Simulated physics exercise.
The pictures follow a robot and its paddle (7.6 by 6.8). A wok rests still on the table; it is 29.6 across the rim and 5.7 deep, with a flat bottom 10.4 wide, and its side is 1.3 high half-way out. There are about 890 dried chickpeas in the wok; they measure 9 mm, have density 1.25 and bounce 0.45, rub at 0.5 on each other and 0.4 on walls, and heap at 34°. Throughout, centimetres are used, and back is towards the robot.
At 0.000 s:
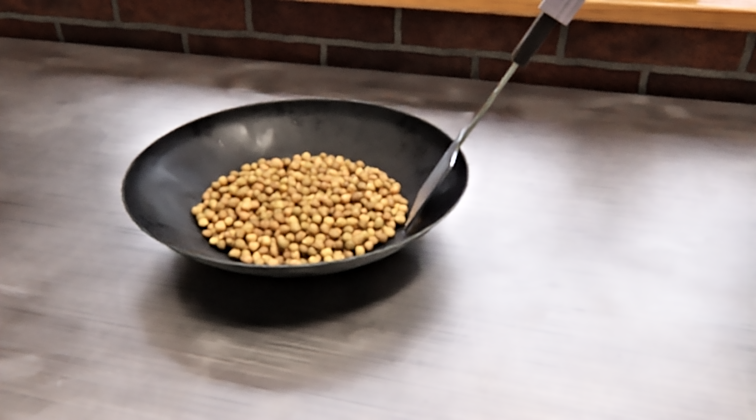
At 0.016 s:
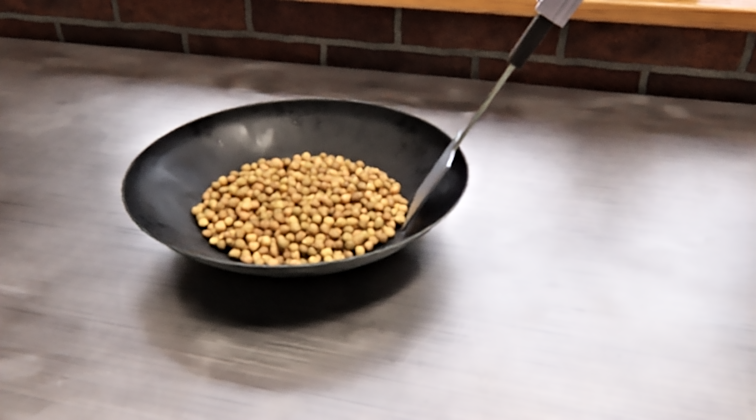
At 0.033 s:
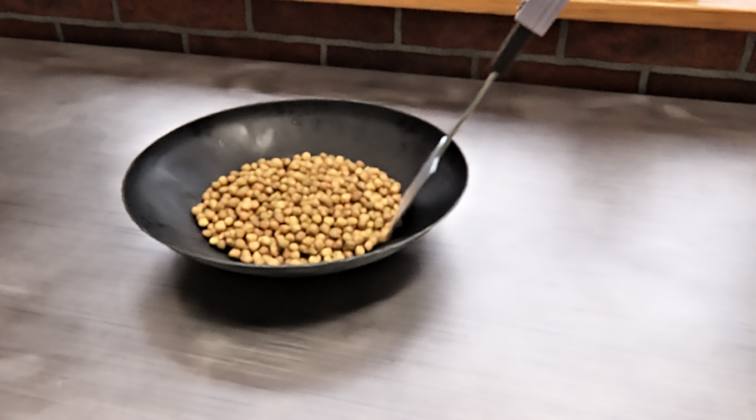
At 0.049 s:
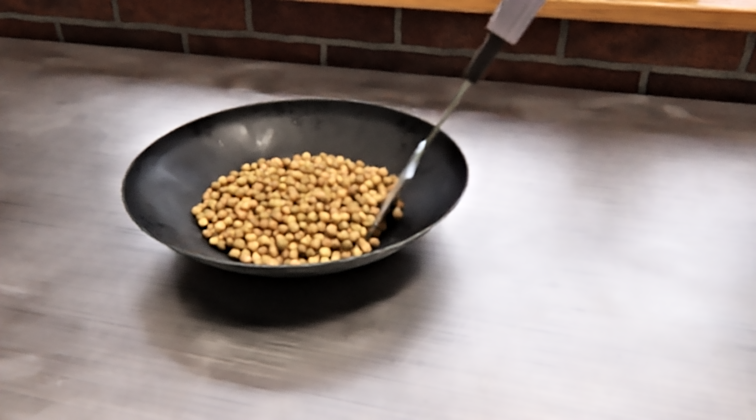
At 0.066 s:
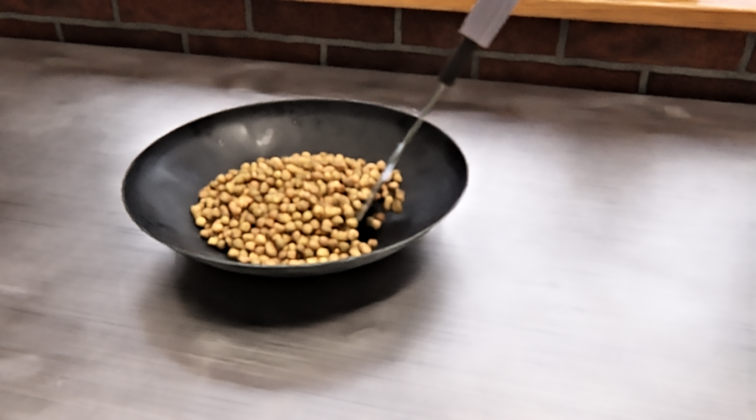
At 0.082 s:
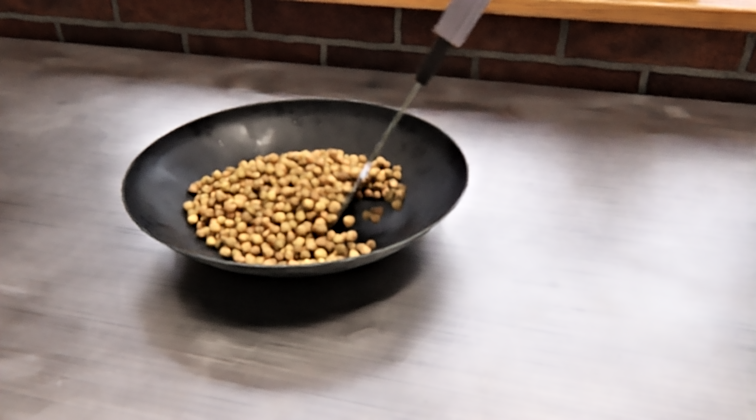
A paddle dipped into the right side of a black wok and swept left through the heap of dried chickpeas, pushing them aside and leaving a few scattered on the dark metal behind it.
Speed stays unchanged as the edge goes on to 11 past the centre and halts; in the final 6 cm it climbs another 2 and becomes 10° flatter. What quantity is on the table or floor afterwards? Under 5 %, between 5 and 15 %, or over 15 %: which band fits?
The band that fits is over 15 %.
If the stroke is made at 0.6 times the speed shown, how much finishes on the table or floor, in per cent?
The share would be near 20 in a hundred.
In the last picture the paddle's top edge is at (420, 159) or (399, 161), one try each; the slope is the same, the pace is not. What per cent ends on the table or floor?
Some 10 and 20 per cent.
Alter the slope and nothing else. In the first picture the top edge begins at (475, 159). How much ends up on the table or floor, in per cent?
About 30 per cent.
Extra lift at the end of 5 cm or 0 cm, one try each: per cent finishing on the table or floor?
First try about 25 %, second try about 30 %.
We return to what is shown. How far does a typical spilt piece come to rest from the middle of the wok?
Close to 40 cm from the centre.
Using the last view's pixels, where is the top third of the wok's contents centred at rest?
Somewhere near (237, 191) in the last picture.
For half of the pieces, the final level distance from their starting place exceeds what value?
It works out to roughly 5 cm.
By 0.12 s, sloping 62°, highest piece 7 above the table; 893 in the wok.
By 0.16 s, sloping 60°, highest piece 7 above the table; 893 in the wok.
By 0.38 s, sloping 52°, highest piece 14 above the table; 619 in the wok, 94 on the table or floor, 180 on the blade or in flight.
By 1.43 s, sloping 52°, highest piece 5 above the table; 619 in the wok, 274 on the table or floor.
Final count, 619 in the wok, 274 on the table or floor. That is 31 % on the table or floor.
